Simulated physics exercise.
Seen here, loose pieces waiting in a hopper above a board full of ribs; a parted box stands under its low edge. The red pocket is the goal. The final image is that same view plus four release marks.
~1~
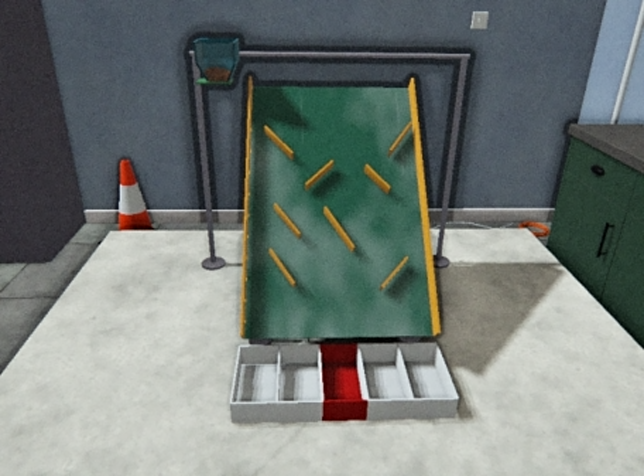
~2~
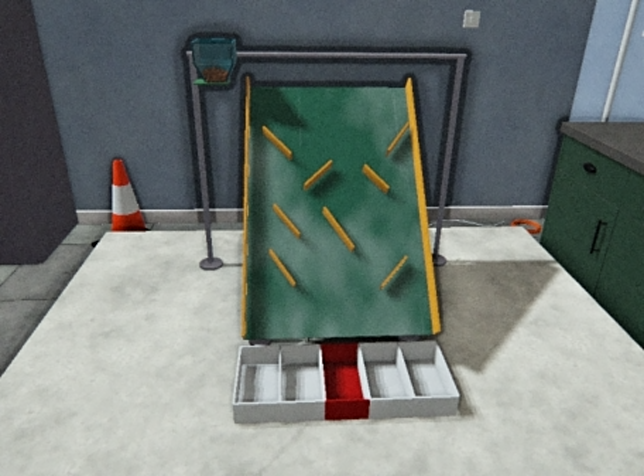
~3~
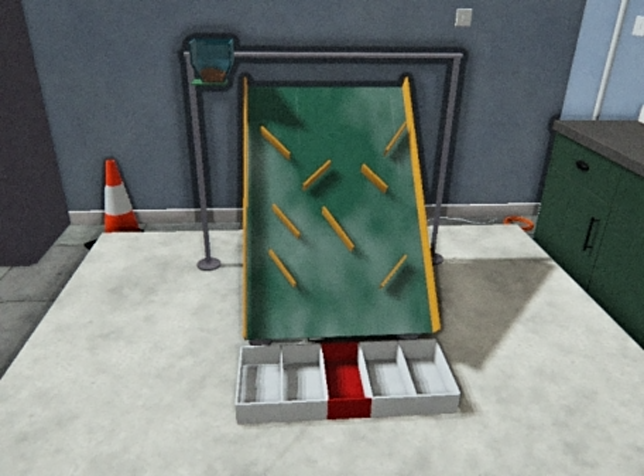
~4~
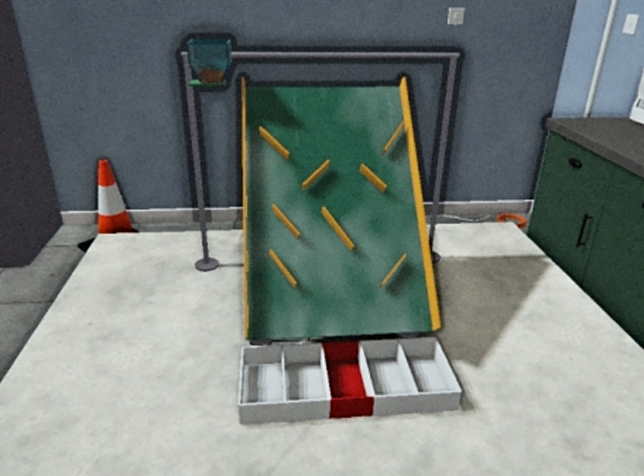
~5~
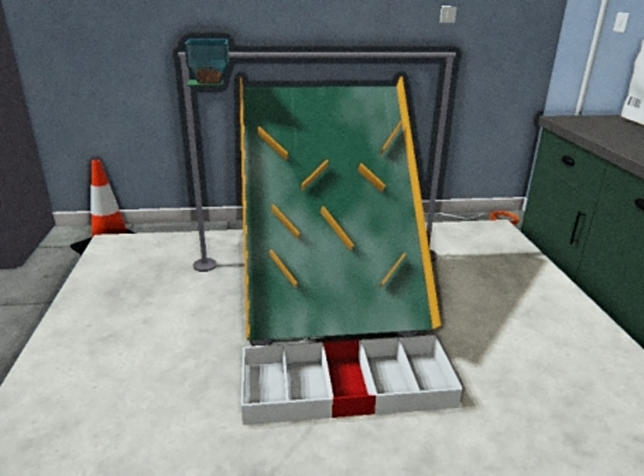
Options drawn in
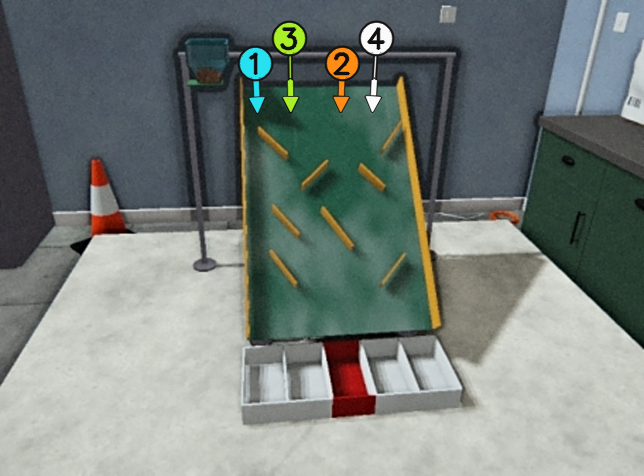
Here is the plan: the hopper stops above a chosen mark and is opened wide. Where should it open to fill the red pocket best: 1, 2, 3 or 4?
3.
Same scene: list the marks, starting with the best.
Best to worst: 3, 1, 2, 4.
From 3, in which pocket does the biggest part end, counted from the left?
It is the third one.
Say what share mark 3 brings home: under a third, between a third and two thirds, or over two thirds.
Over two thirds.
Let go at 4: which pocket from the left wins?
The fifth from the left.
On the marked copy, mark 1 meets the board at (257, 107); mark 2 meets the board at (340, 106); mark 3 meets the board at (290, 106); mark 4 meets the board at (372, 106).
With 1, about a third in the red pocket, about half in other pockets, a small part outside the box.
With 2, about a quarter in the red pocket, about two thirds in other pockets, a small part outside the box.
With 3, most in the red pocket, a small part in other pockets, a small part outside the box.
With 4, a small part in the red pocket, most in other pockets.
